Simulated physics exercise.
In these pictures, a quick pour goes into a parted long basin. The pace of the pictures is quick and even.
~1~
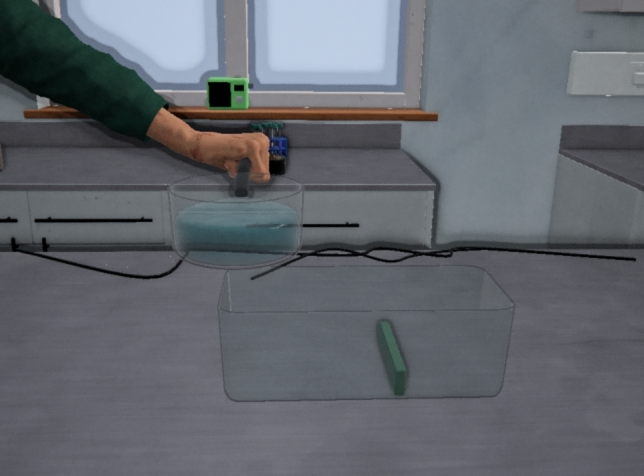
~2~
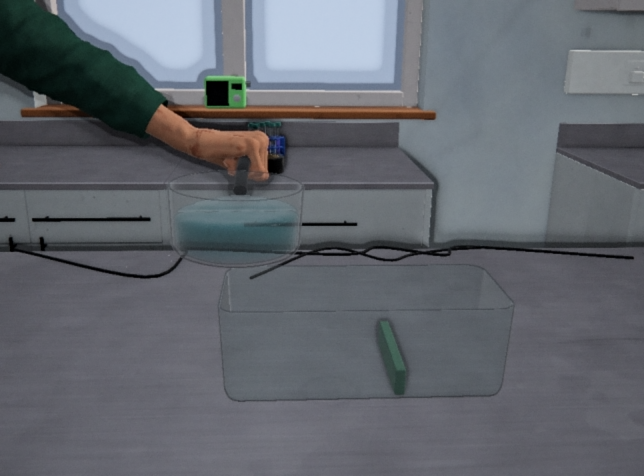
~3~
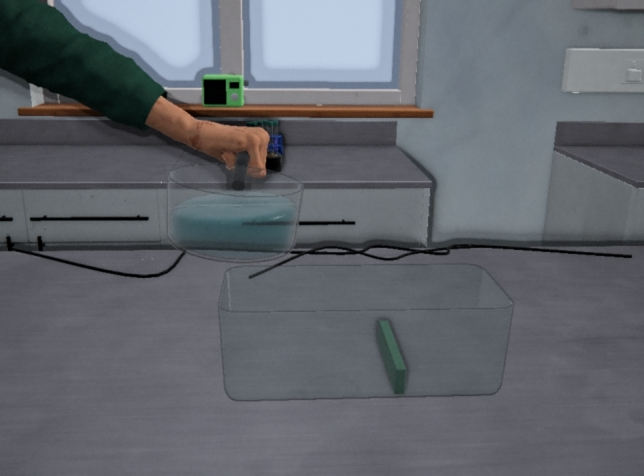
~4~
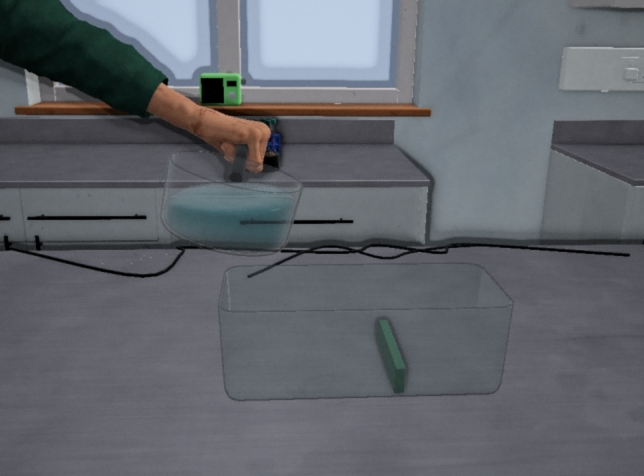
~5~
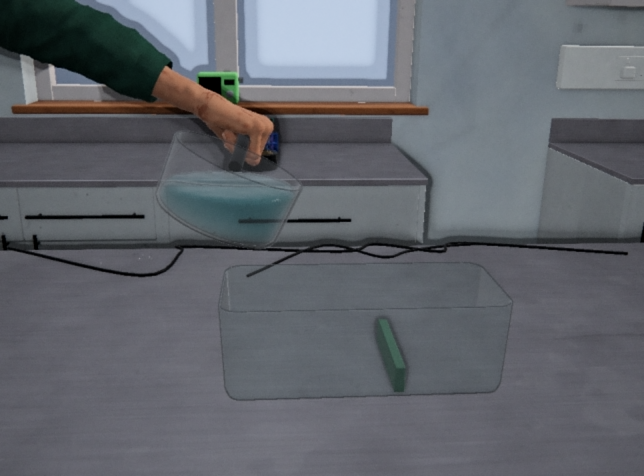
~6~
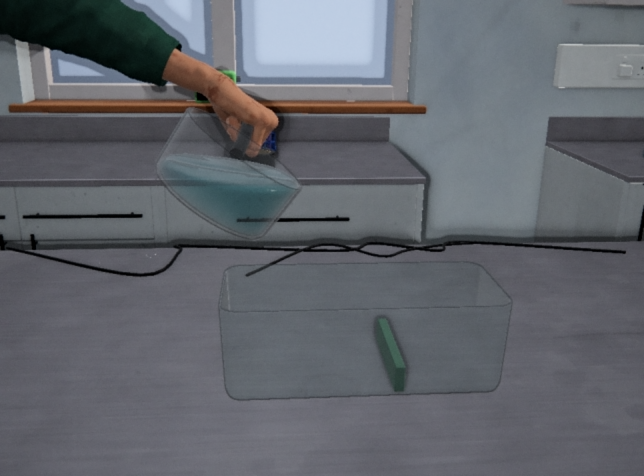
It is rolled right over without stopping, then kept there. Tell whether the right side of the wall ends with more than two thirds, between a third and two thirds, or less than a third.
The right side ends with between a third and two thirds.
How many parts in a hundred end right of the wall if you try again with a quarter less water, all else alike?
I'd put it at around 45 %.
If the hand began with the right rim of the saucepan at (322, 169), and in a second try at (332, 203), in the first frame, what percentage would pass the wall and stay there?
Close to 55 in a hundred, and close to 60 in a hundred.
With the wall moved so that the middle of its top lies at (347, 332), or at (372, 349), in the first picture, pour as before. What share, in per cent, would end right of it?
The first position gives around 80 percent, the second around 55 percent.
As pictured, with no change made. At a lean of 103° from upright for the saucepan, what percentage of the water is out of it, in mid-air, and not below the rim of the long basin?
Close to 60 per cent.
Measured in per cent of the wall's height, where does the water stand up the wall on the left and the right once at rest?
40 per cent left, 60 per cent right.
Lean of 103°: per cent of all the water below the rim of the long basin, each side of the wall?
Left: 10 %. Right: 0 %.
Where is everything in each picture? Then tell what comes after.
Tilt 0°; pouring edge (303, 188); surface from (175, 212) to (300, 211); the long basin's rim runs from (223, 290) to (499, 287); the wall's top is at (392, 346), in the first picture.
Tilt 2°; pouring edge (303, 188); surface from (174, 211) to (299, 209), in the second picture.
Tilt 6°; pouring edge (302, 188); surface from (171, 206) to (298, 203), in the third picture.
Tilt 14°; pouring edge (302, 188); surface from (167, 197) to (296, 196), in the fourth picture.
Tilt 24°; pouring edge (301, 188); surface from (161, 180) to (296, 189), in the fifth picture.
Tilt 35°; pouring edge (300, 188); surface from (160, 158) to (299, 179), in the sixth picture.
A moment on, the saucepan is tipped right over and 30 per cent is still to pour, 9 is left of the wall and 0 right of it.
Next, the saucepan is tipped right over and 1 per cent is still to pour, 22 is left of the wall and 63 right of it.
Then the saucepan is tipped right over and 0 per cent is still to pour, 38 is left of the wall and 46 right of it.
Later the saucepan is tipped right over and 0 per cent is still to pour, 48 is left of the wall and 44 right of it.
In the end 49 per cent lies left of the wall, 44 right of it and 7 outside.
